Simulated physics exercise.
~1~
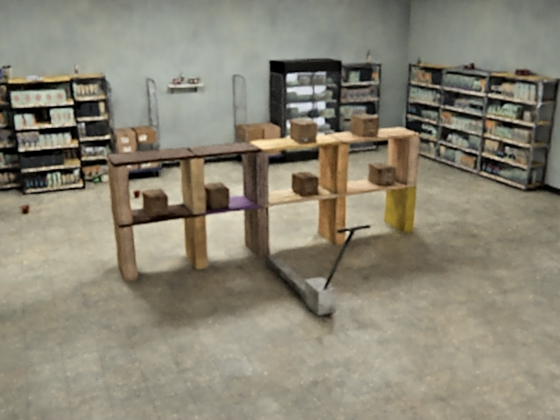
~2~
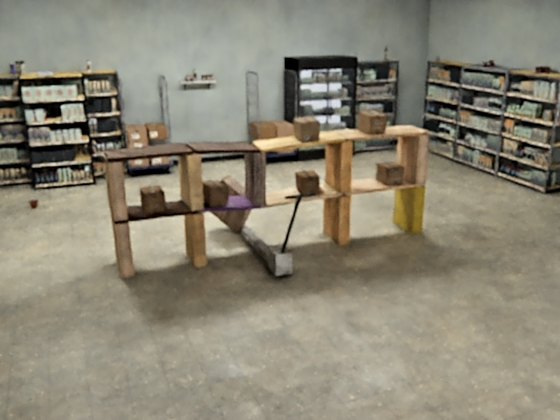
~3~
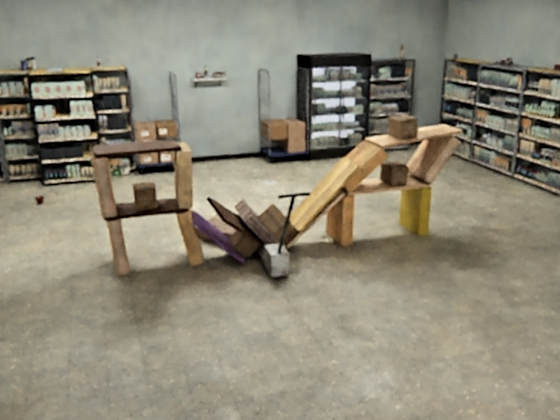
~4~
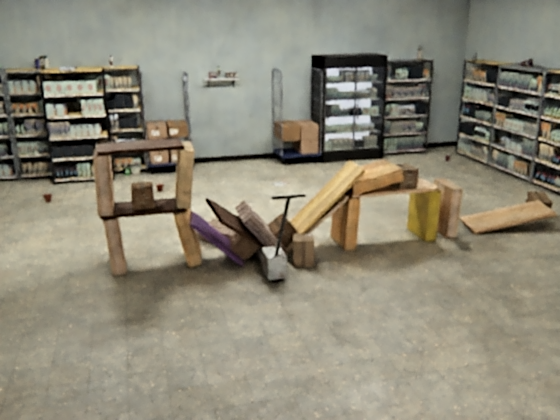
The middle of a two-tier wooden shelf holding small boxes collapsed after a low metal jack slid into an upright's foot, leaving the purple board tilted in a heap; boards then slid off the right end while the yellow upright stayed standing.
